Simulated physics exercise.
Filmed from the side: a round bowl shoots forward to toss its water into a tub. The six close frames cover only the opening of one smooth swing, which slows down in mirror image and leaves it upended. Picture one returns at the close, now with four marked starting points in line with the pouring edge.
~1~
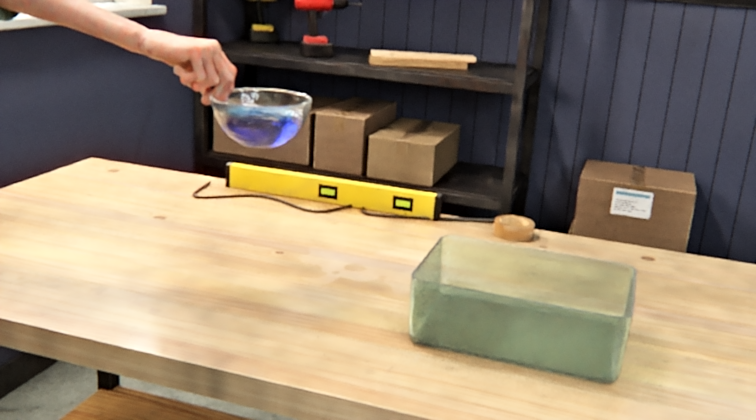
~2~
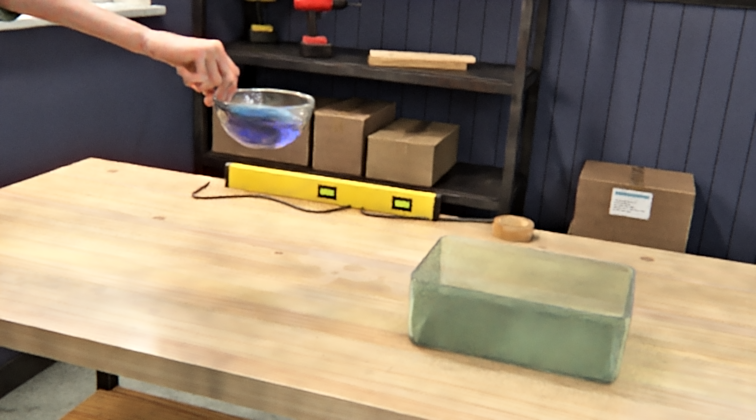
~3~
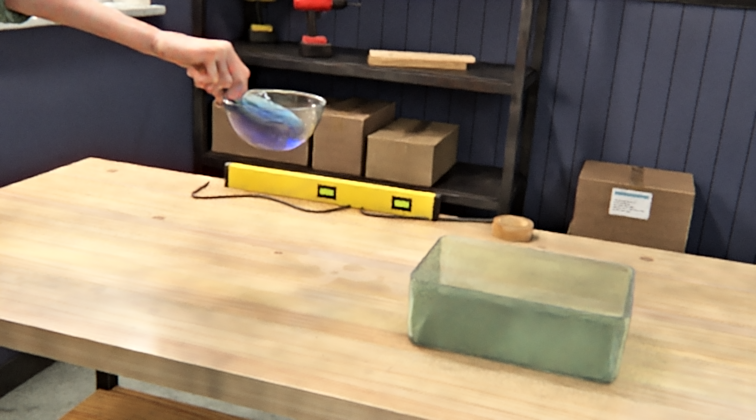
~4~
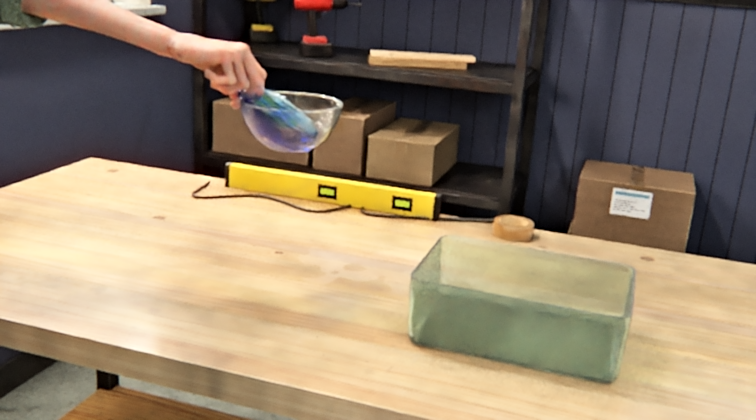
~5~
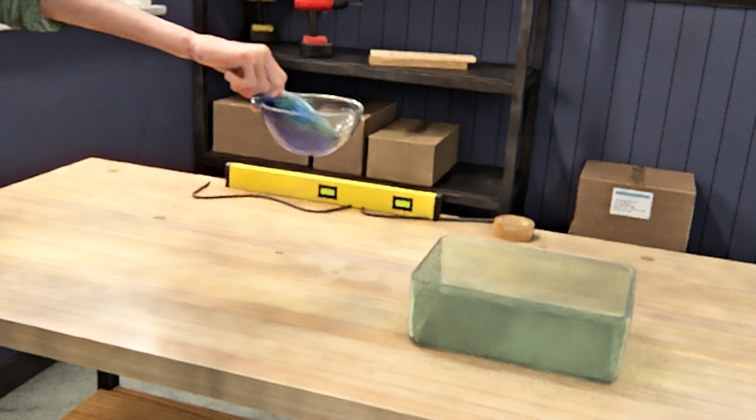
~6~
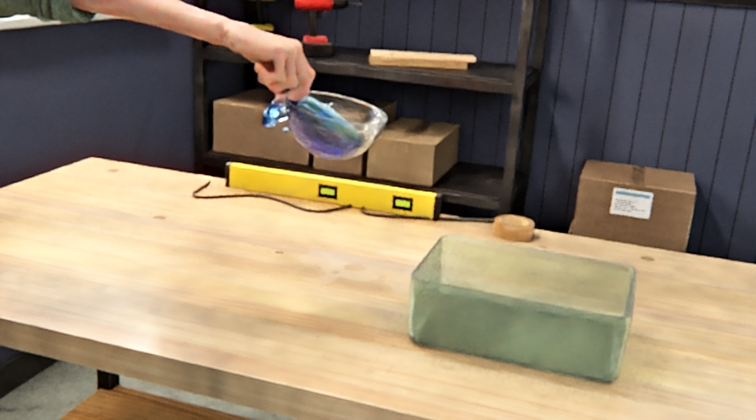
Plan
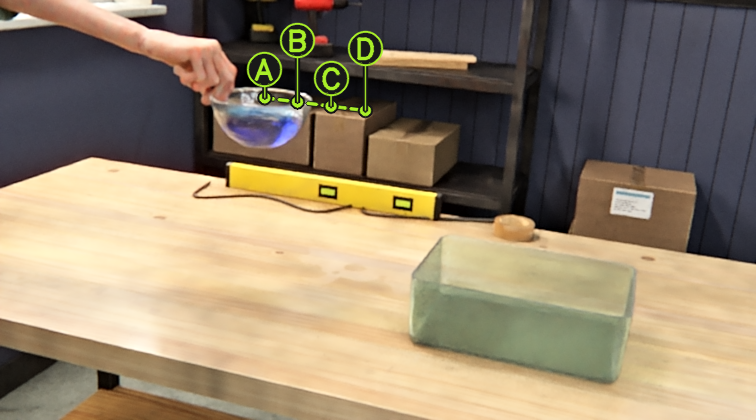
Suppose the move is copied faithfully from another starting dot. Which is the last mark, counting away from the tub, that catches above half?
A is the one.
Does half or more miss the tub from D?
No.
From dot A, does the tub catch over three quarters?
No, less.
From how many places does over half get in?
All four.
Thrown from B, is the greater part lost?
No, not at all.
On the marked copy, A at (264, 97); B at (297, 102); C at (331, 106); D at (365, 110).
If A is chosen, about 64 % lands in the tub, 27 % falls short and 9 % goes beside or beyond.
If B is chosen, about 77 % lands in the tub, 12 % falls short and 11 % goes beside or beyond.
If C is chosen, about 78 % lands in the tub, 12 % falls short and 10 % goes beside or beyond.
If D is chosen, about 84 % lands in the tub, 13 % falls short.
